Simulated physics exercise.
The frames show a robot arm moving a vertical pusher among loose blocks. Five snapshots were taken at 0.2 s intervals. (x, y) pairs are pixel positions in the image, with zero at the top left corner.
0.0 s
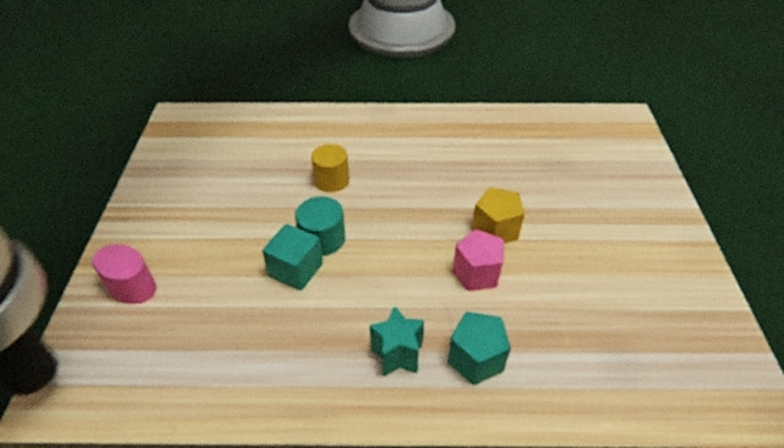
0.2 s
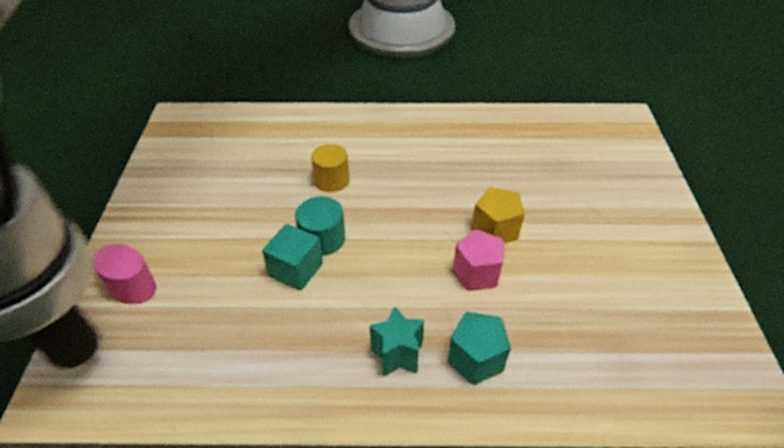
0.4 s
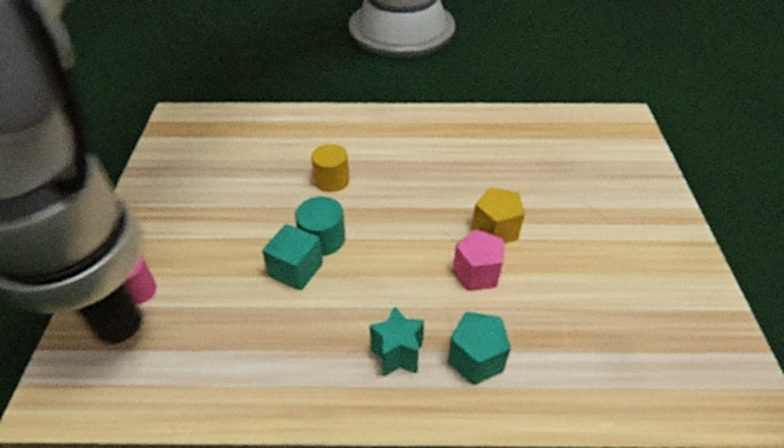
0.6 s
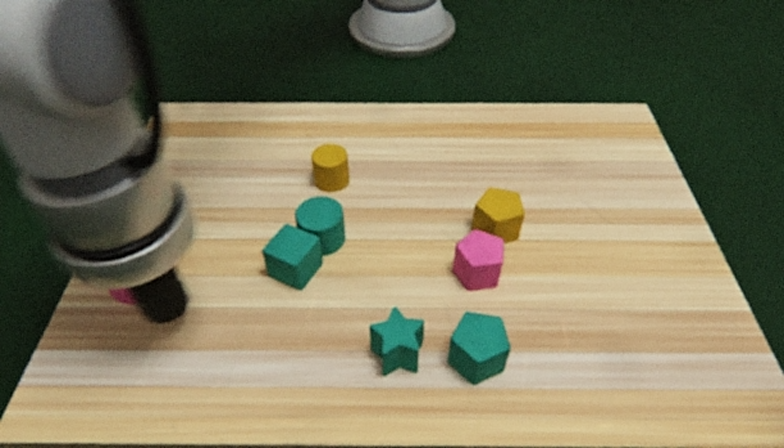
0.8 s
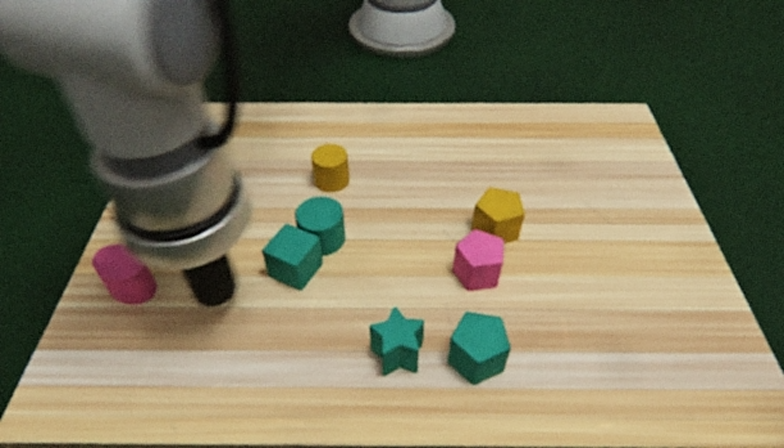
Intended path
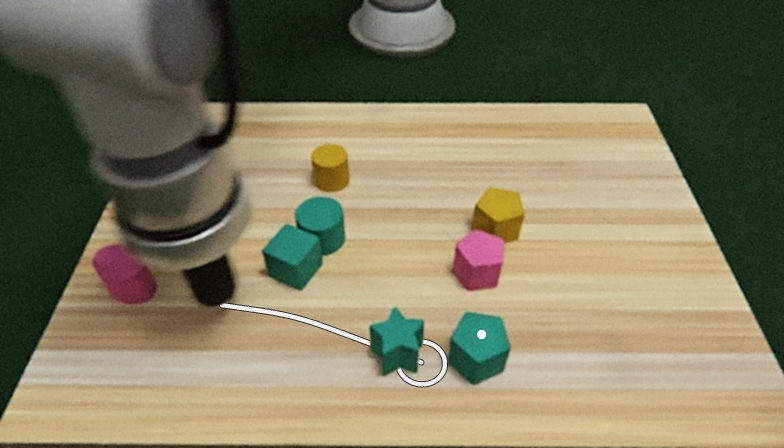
On a light wooden board with a dark green surround, a robot arm enters from the left and moves its black-tipped pusher rightward past a pink cylinder toward the turquoise square block, while all the colored blocks stay still.
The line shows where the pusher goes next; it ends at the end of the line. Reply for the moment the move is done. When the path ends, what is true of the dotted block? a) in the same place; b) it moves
It's b.
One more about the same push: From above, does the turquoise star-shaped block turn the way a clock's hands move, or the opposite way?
It makes a counterclockwise turn.
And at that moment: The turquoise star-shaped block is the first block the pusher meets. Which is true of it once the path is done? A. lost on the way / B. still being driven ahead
I'll go with B - still being driven ahead.
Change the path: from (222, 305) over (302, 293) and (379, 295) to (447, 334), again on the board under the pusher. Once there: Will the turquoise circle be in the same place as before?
No
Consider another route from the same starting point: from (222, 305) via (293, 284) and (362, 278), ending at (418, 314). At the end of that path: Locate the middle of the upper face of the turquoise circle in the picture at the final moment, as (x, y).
Located at (350, 186).
The line goes from (222, 305) via (321, 325), ending at (421, 362); the dot is on the turquoise five-sided block.
The first path, step by step. One third of the way, pusher at (285, 301); nothing pushed yet.
Two thirds of the way, pusher at (352, 323); nothing pushed yet.
At the end, pusher at (422, 348); turquoise square unmoved; turquoise star-shaped block at (466, 353), turned 25° anticlockwise; turquoise five-sided block at (510, 337), turned 20° anticlockwise.
